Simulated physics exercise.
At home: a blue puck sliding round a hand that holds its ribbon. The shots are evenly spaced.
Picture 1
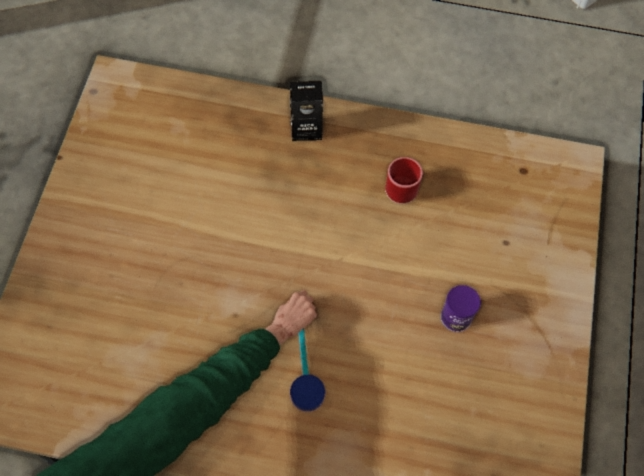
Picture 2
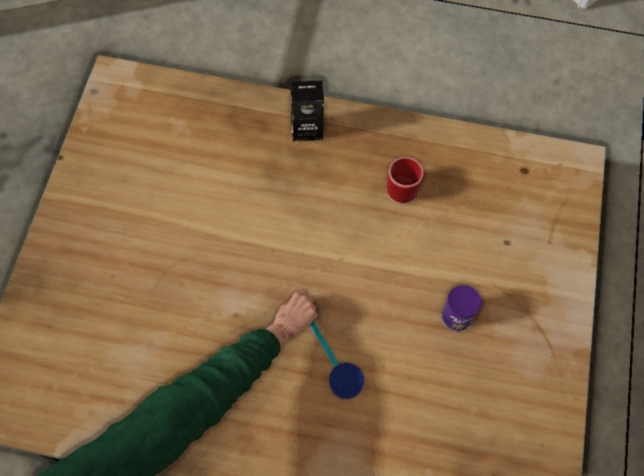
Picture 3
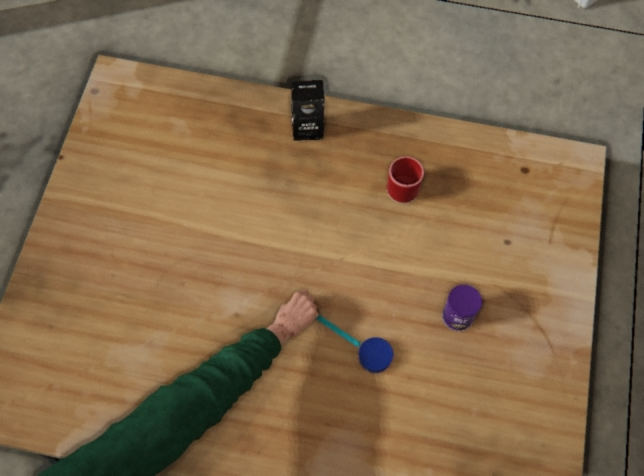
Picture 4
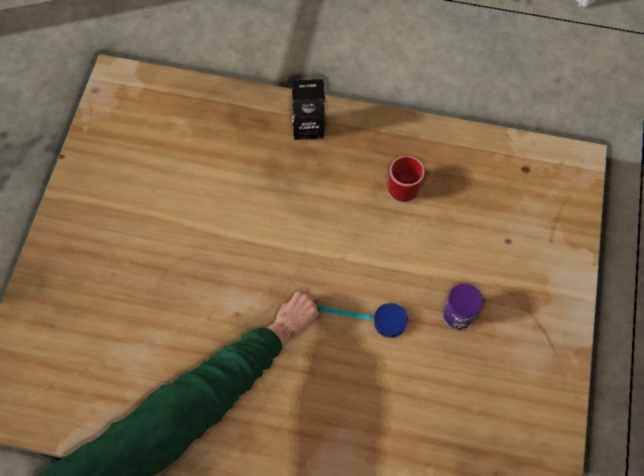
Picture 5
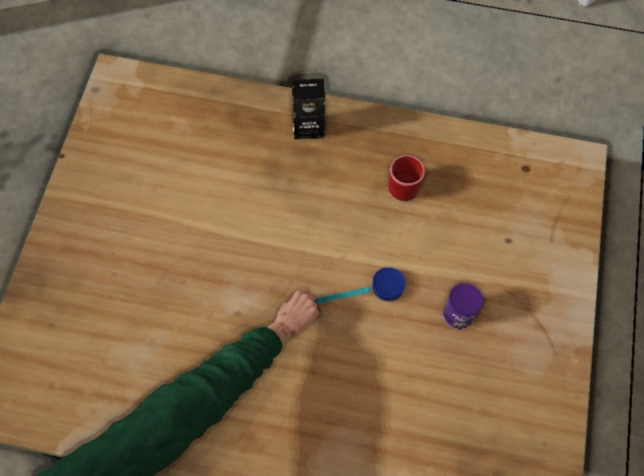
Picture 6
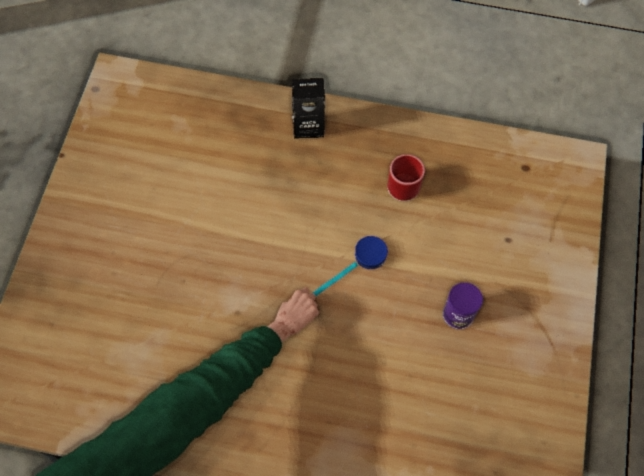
A blue puck on a ribbon held by a hand swings anticlockwise across a wooden table, passing left of a purple tin.
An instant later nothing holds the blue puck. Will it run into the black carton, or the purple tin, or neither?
Outcome: The black carton remains clear, the purple tin escapes it.
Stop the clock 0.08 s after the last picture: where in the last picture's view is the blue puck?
At about (319, 209).
Then, 0.08 s on from there, puck near (319, 209).
Then, 0.20 s on from there, puck near (261, 160).
In the end, puck near (201, 110). The black carton escapes it and the purple tin stays untouched.
